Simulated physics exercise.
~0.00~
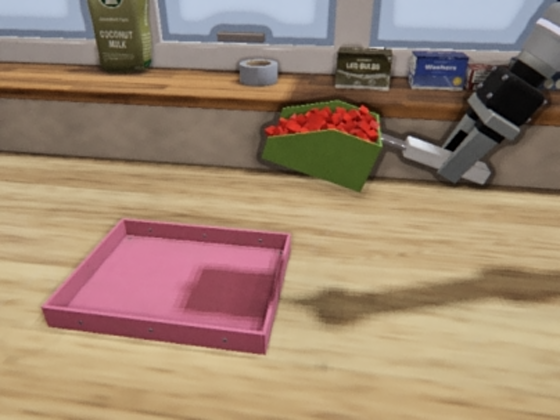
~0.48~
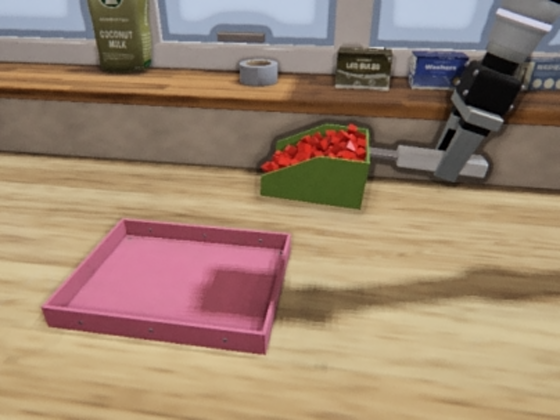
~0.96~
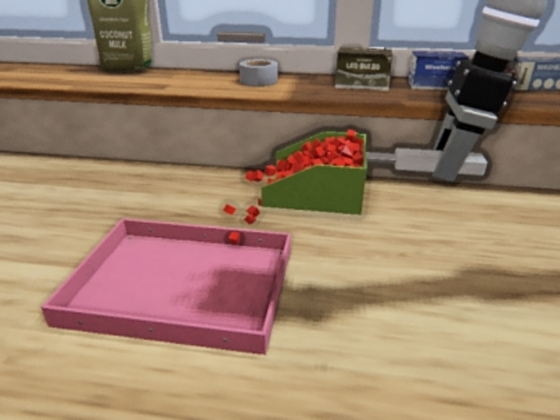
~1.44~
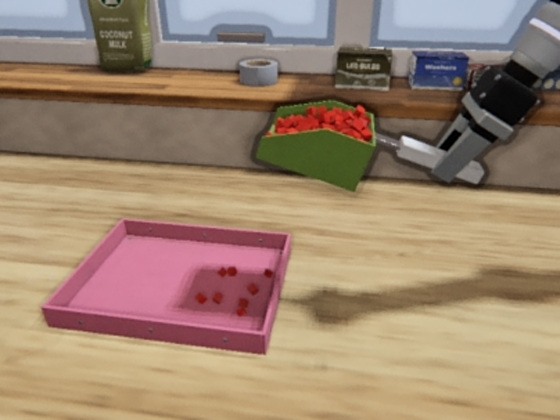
On a wooden counter, a robot tips a green scoop, dropping red pieces into a pink tray.
